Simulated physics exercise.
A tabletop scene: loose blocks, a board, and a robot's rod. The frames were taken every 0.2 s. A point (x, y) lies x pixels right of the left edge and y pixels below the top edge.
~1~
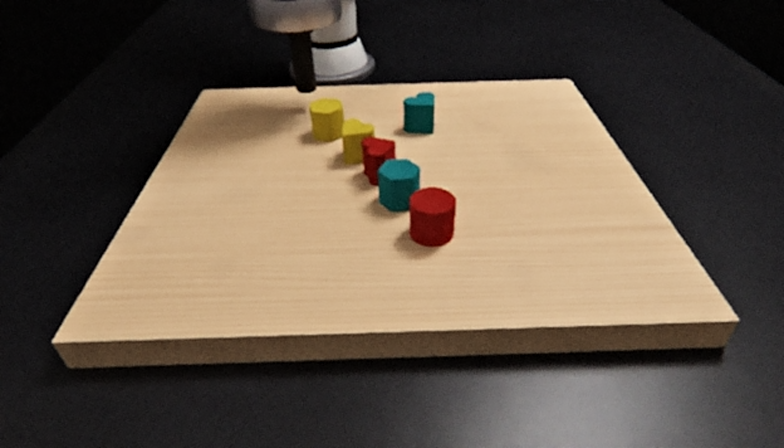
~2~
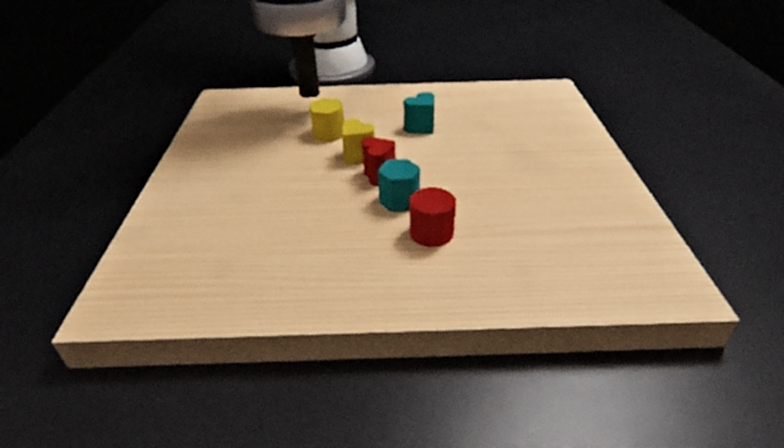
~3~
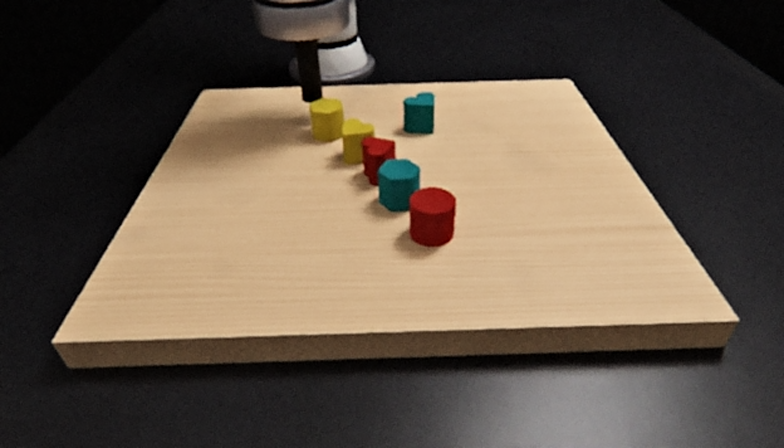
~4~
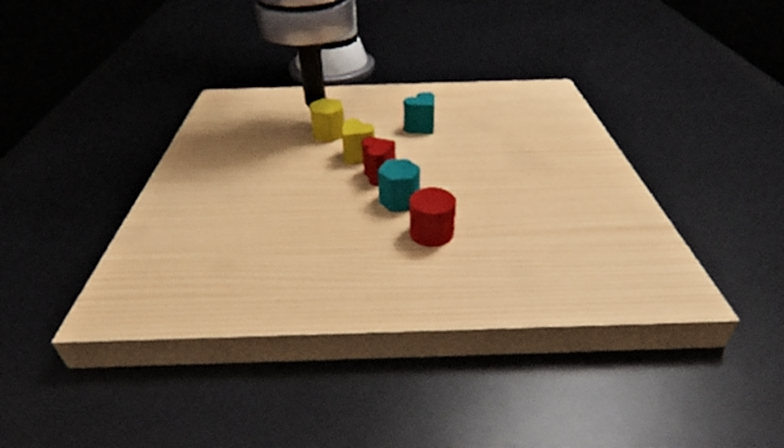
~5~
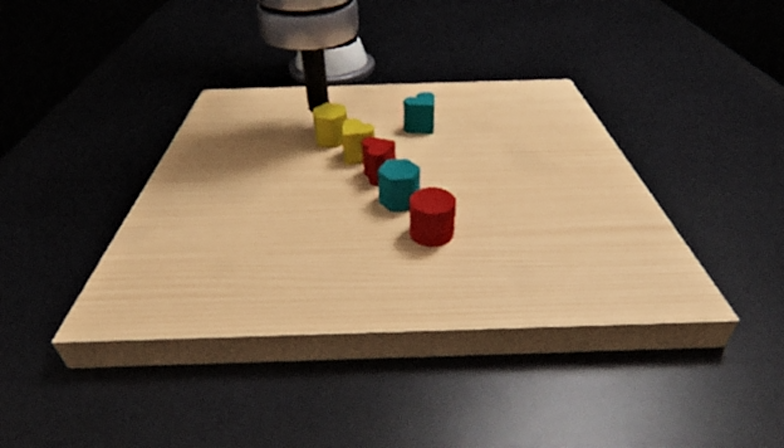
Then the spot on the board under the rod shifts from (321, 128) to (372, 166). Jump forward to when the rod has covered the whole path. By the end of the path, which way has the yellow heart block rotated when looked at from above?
It turns round anticlockwise.
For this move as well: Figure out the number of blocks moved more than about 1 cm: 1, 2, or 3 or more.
The number of blocks that move over 1 cm is three or more.
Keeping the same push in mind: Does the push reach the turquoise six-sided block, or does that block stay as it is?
Moved.
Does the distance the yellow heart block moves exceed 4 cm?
Yes - that is the case.
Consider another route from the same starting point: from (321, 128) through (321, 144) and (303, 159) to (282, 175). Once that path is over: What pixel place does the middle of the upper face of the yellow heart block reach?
My prediction: (367, 133).
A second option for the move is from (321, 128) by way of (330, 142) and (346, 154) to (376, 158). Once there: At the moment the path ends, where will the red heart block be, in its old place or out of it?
Once the rod is done, the red heart block is in a new spot.
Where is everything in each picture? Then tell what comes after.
The first frame shows lower end of the rod (307, 90), tops of blocks, yellow six-sided block (326, 105), yellow heart block (356, 127), red heart block (378, 145), turquoise six-sided block (399, 168).
The second frame shows rod (310, 94), blocks as before.
The third frame shows rod (313, 99), blocks as before.
The fourth frame shows rod (316, 104), blocks as before.
The fifth frame shows rod (319, 109), yellow six-sided block (330, 110), yellow heart block (356, 127), red heart block (378, 145), turquoise six-sided block (399, 168).
What follows on the original path. One third of the way, rod (336, 120); yellow six-sided block (344, 123), turned 15° clockwise; yellow heart block (368, 136); red heart block (384, 150).
Two thirds of the way, rod (353, 132); yellow six-sided block (354, 137), turned 40° clockwise; yellow heart block (385, 145), turned 75° anticlockwise; red heart block (403, 159), turned 65° clockwise; turquoise six-sided block (405, 178).
At the end, rod (371, 145); yellow six-sided block (353, 149), turned 65° clockwise; yellow heart block (385, 151), turned 130° anticlockwise; red heart block (411, 159), turned 75° clockwise; turquoise six-sided block (405, 178).
